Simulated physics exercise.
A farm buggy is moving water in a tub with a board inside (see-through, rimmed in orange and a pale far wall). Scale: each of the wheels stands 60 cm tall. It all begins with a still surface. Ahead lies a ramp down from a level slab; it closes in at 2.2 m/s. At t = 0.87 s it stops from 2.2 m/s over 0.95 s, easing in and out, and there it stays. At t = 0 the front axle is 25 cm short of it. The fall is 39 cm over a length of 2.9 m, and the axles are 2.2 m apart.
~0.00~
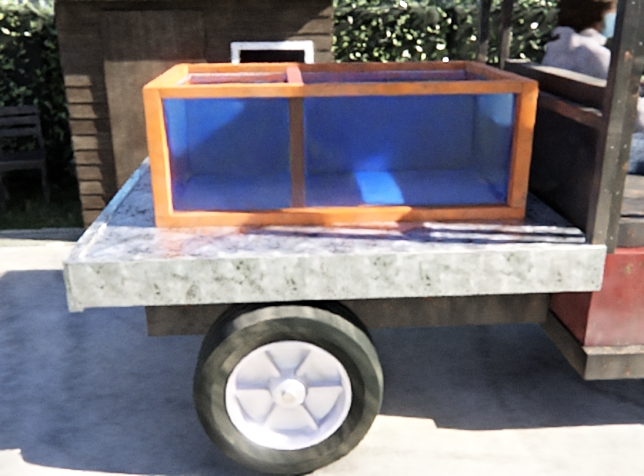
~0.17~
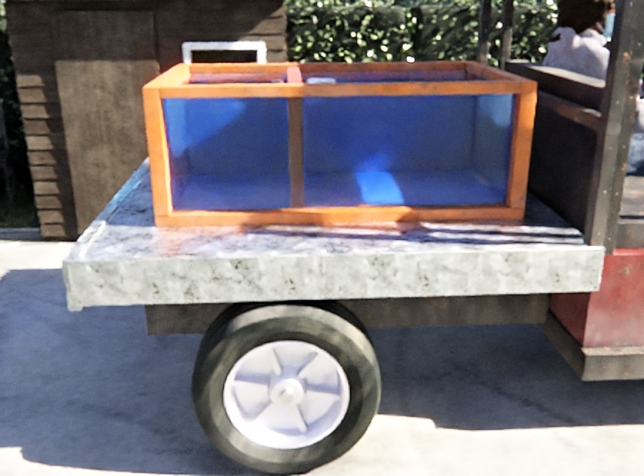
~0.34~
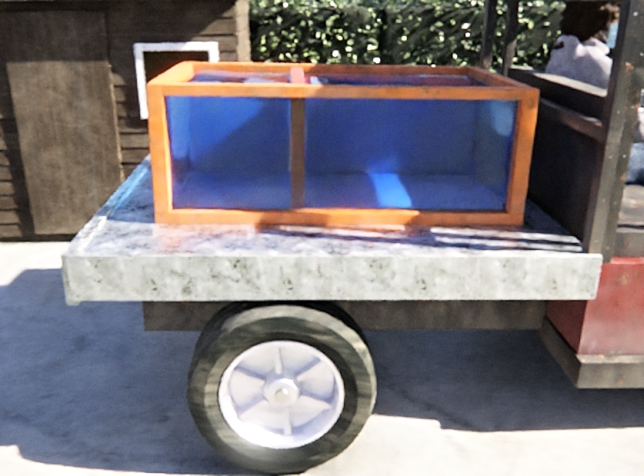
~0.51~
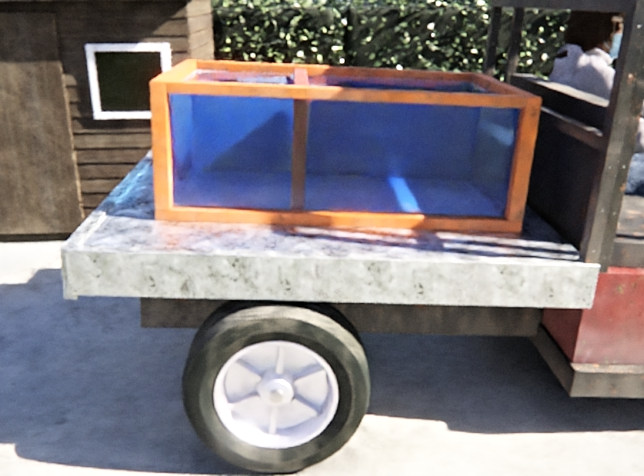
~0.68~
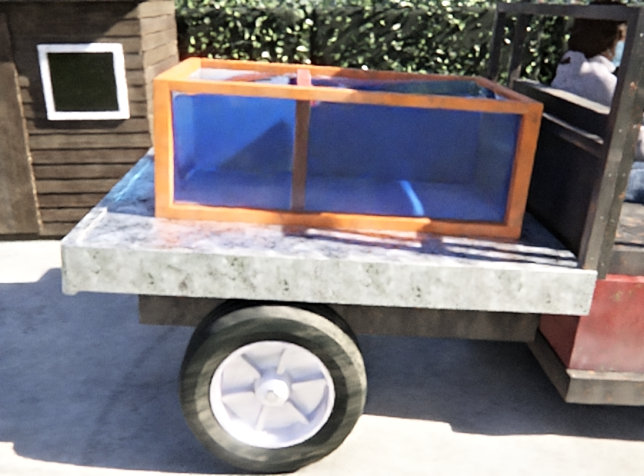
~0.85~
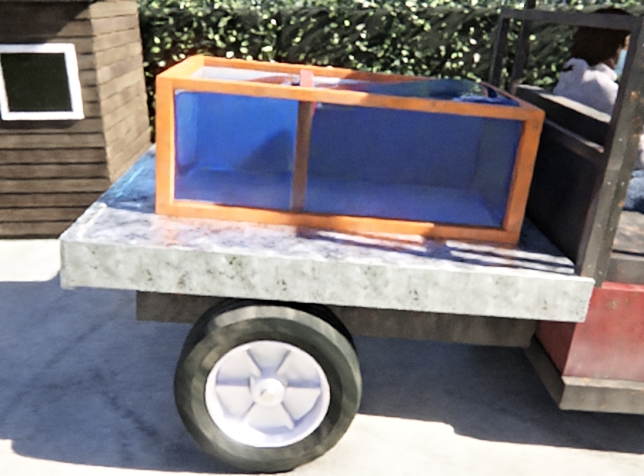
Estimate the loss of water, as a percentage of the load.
It loses close to 23 per cent.
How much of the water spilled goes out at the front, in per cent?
Some 100 per cent of it.
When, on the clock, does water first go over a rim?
At about 1.2 s.
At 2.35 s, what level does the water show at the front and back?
Front 34 cm, back 20 cm.
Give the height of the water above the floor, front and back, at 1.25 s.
Front 48 cm, back 24 cm.
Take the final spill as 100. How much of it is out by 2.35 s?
About 100 per cent.
By 1.25 s front 49 cm, middle 32 cm, back 25 cm above the floor; no loss so far.
By 1.75 s front 51 cm, middle 20 cm, back 22 cm above the floor; the loss stands at 14 per cent, over the front.
By 2.35 s front 34 cm, middle 37 cm, back 20 cm above the floor; the loss stands at 22 per cent, over the front.
By 4.80 s the loss stands at 23 per cent, over the front, 64 of 281 litres.
